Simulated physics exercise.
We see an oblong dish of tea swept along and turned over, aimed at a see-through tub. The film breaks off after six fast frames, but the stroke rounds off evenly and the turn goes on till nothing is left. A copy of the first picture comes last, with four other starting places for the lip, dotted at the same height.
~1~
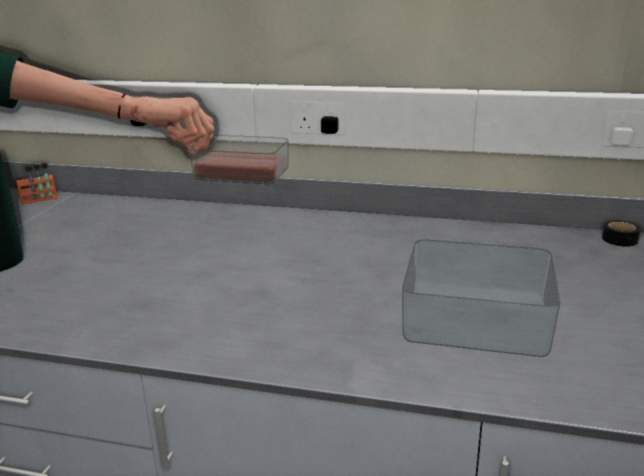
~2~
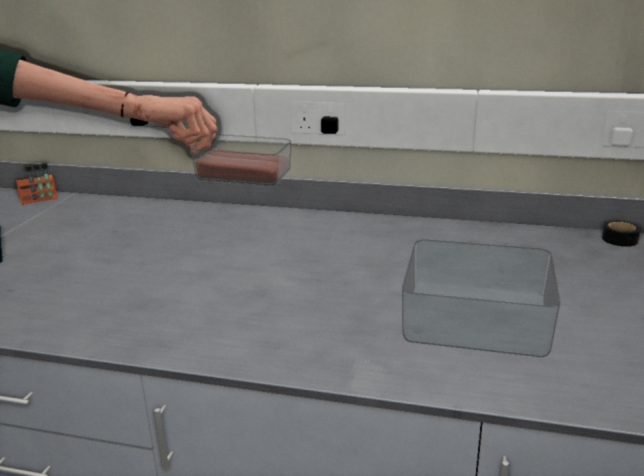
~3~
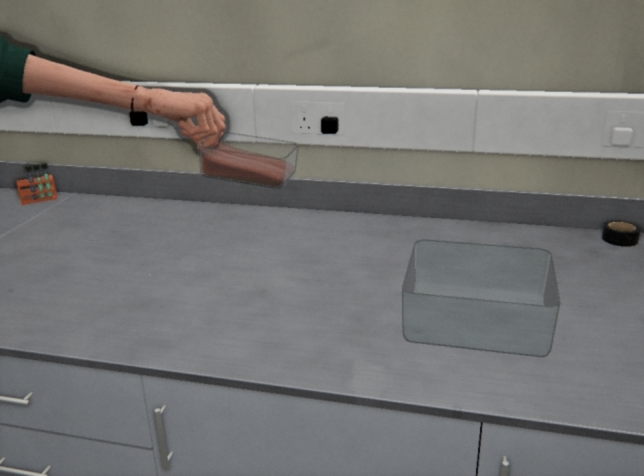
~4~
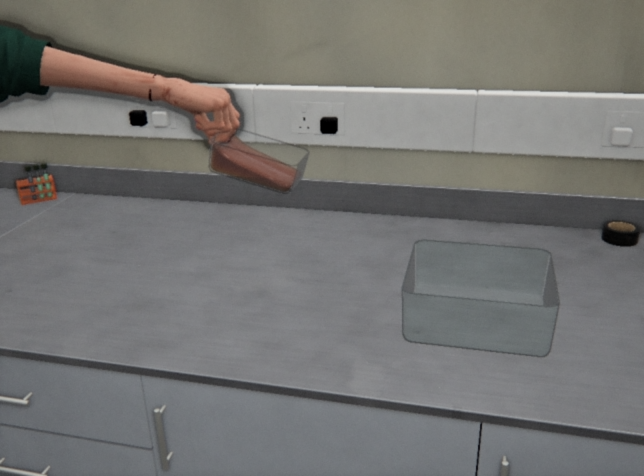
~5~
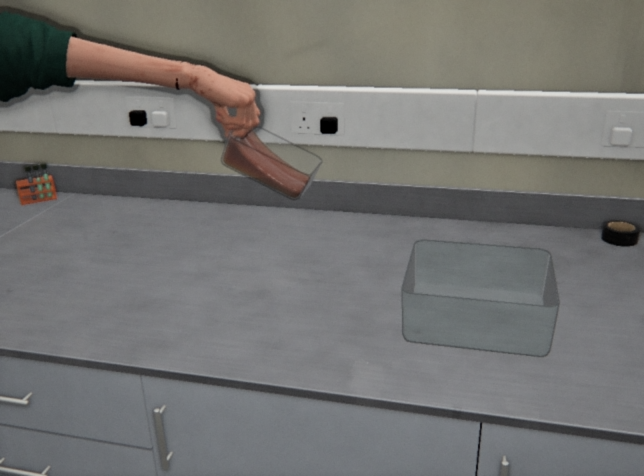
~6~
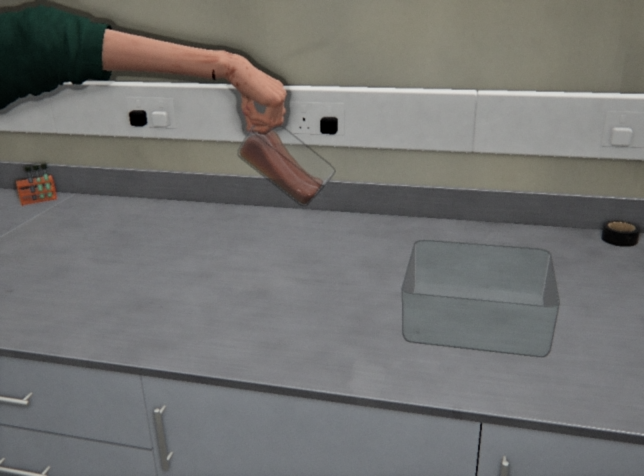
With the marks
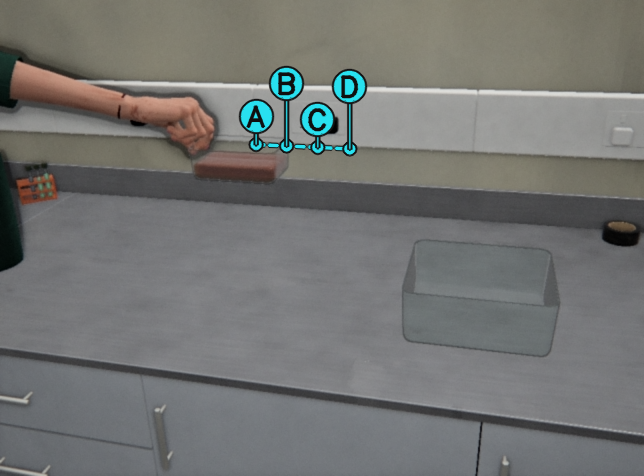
A clear oblong dish of reddish-brown liquid, held by a hand, moved right above a grey counter and tilted steadily more steeply, while a see-through tub sat still on the right.
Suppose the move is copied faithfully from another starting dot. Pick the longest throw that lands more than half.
A will do.
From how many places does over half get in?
All of them.
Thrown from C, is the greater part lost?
No.
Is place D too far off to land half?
No, not at all.
On the marked copy, A at (256, 144); B at (286, 145); C at (317, 147); D at (349, 148).
With A, about 67 % lands in the tub, 25 % falls short and 8 % goes beside or beyond.
With B, about 69 % lands in the tub, 19 % falls short and 13 % goes beside or beyond.
With C, about 94 % lands in the tub, 4 % falls short.
With D, about 79 % lands in the tub, 2 % falls short and 19 % goes beside or beyond.
